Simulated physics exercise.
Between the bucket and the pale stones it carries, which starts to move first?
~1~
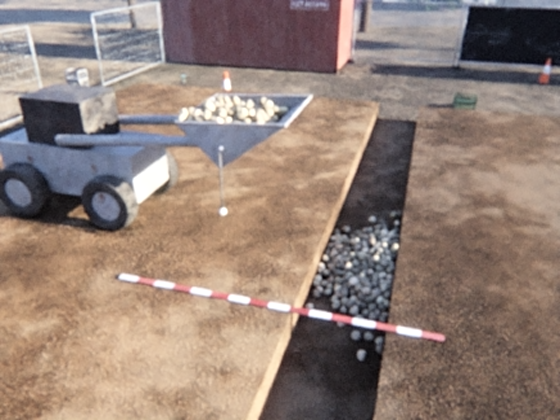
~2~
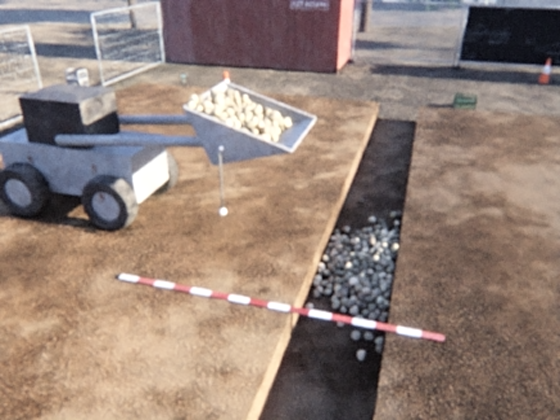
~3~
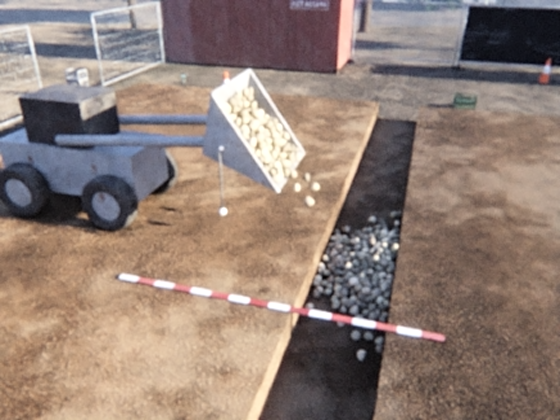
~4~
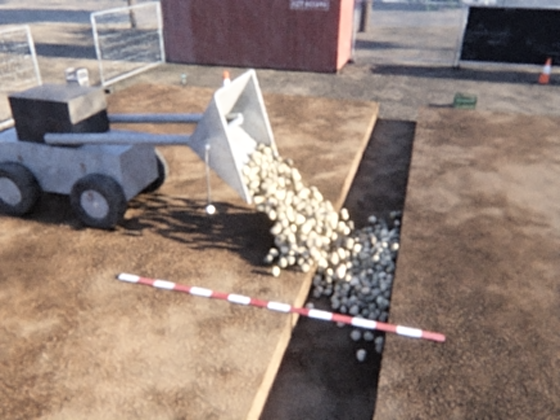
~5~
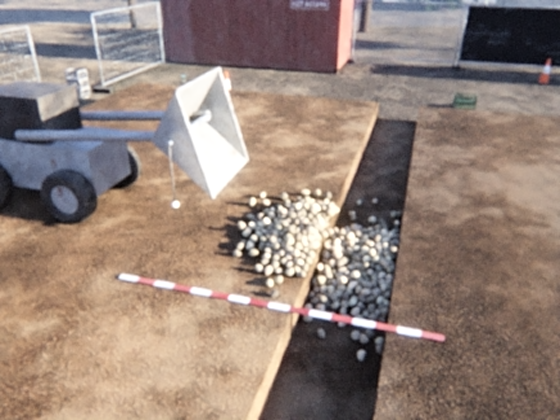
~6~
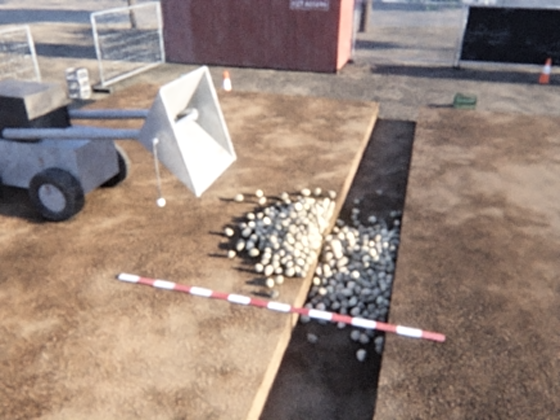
The bucket starts to move first, tipping forward while the pale stones still rest in it. The stones begin to slide and spill only once it is tilted more steeply.
